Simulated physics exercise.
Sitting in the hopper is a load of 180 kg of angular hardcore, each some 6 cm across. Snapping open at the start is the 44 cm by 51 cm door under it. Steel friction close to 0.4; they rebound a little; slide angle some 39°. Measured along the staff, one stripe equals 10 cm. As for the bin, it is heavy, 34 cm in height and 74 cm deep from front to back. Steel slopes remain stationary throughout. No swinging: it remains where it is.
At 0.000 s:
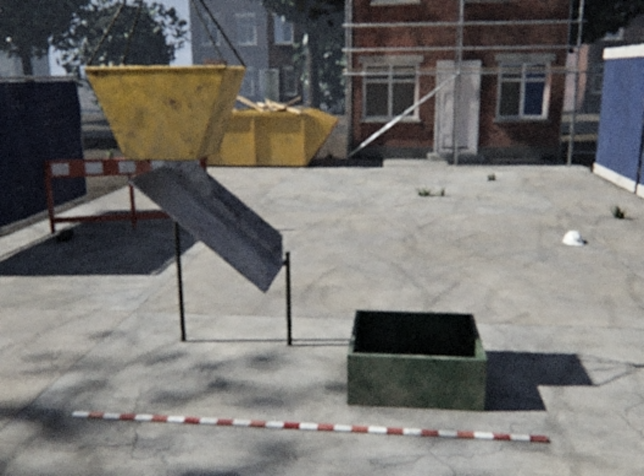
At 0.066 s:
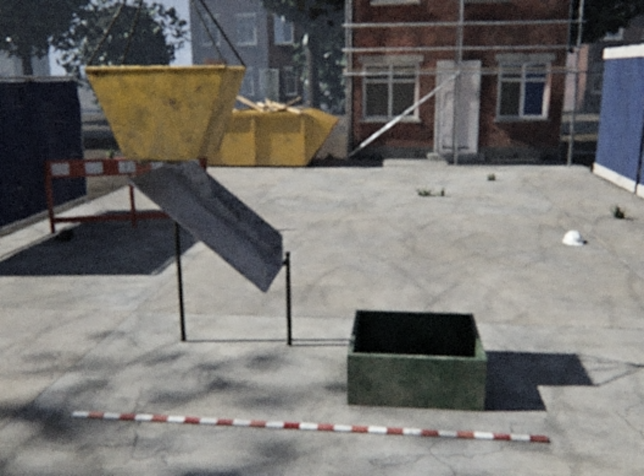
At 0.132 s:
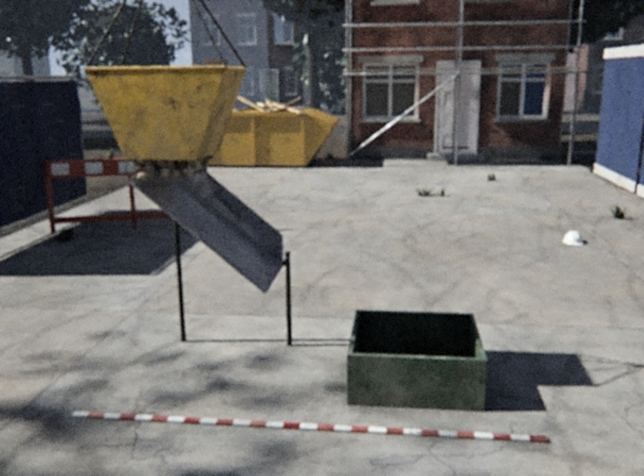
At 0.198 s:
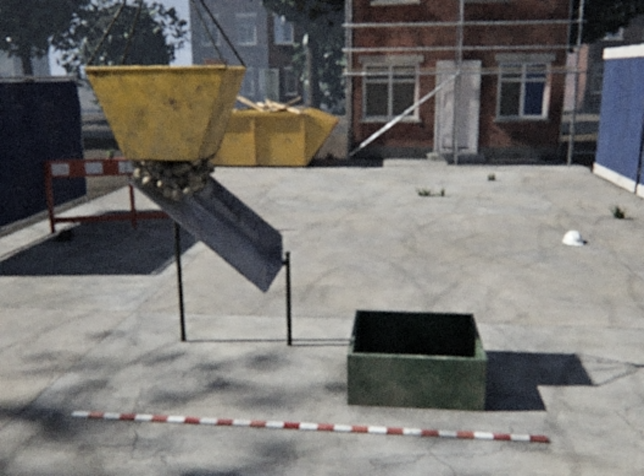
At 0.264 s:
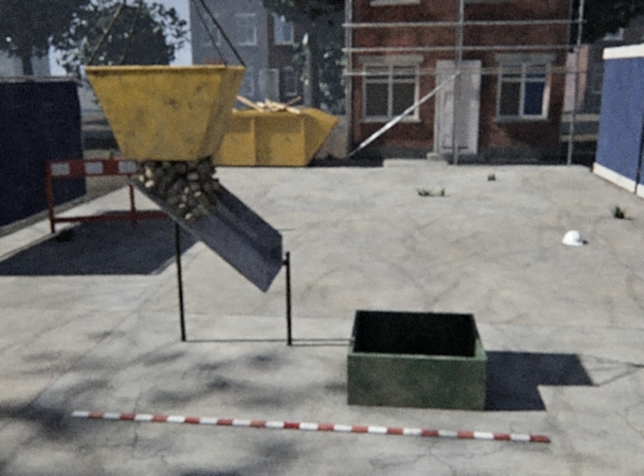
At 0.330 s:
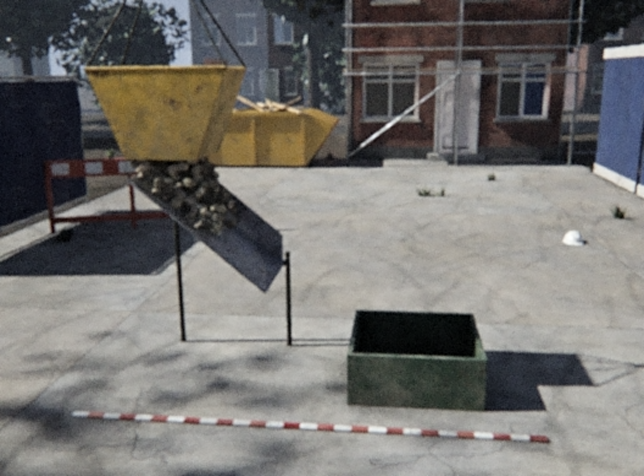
Brown stones drop from the yellow hopper and slide down the grey chute toward the right.
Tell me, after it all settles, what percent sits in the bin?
I'd put it at about 2 percent.
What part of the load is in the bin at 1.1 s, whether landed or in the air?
Around 0 per cent at that point.
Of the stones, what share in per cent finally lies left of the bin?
Roughly 95 percent.
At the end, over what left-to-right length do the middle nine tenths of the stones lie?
60 cm.
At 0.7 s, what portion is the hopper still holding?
Roughly 15 per cent still sits inside.
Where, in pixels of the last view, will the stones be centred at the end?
Around (324, 366).
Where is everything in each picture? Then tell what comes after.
In the first picture, the outlet is at (160, 152); nothing has dropped yet.
In the second picture, the outlet is at (160, 152); 3 % is out.
In the third picture, the outlet is at (160, 152); 13 % is out, the lowest stones still above the rim at (172, 172), 141 cm up.
In the fourth picture, the outlet is at (160, 152); 23 % is out, the lowest stones still above the rim at (182, 191), 129 cm up.
In the fifth picture, the outlet is at (160, 152); 30 % is out, the lowest stones still above the rim at (201, 211), 115 cm up.
In the sixth picture, the outlet is at (160, 152); 37 % is out, the lowest stones still above the rim at (223, 224), 106 cm up.
After 0.7 s, 17 % in the hopper, 64 % on the steel, 19 % falling or lying left of the bin; the stones farthest right are at (346, 355).
After 1.1 s, 0 % in the hopper, 43 % on the steel, 57 % falling or lying left of the bin; the stones farthest right are at (349, 362).
After 1.7 s, 0 % in the hopper, 95 % falling or lying left of the bin, 2 % falling or lying in the bin, 3 % falling or lying beside or right of the bin; the stones farthest right are at (401, 370).
After 2.6 s, 0 % in the hopper, 93 % falling or lying left of the bin, 2 % falling or lying in the bin, 5 % falling or lying beside or right of the bin; the stones farthest right are at (430, 368).
After 4.5 s, 0 % in the hopper, 93 % left of the bin, 2 % in the bin, 5 % beside or right of the bin; the stones farthest right are at (430, 368).
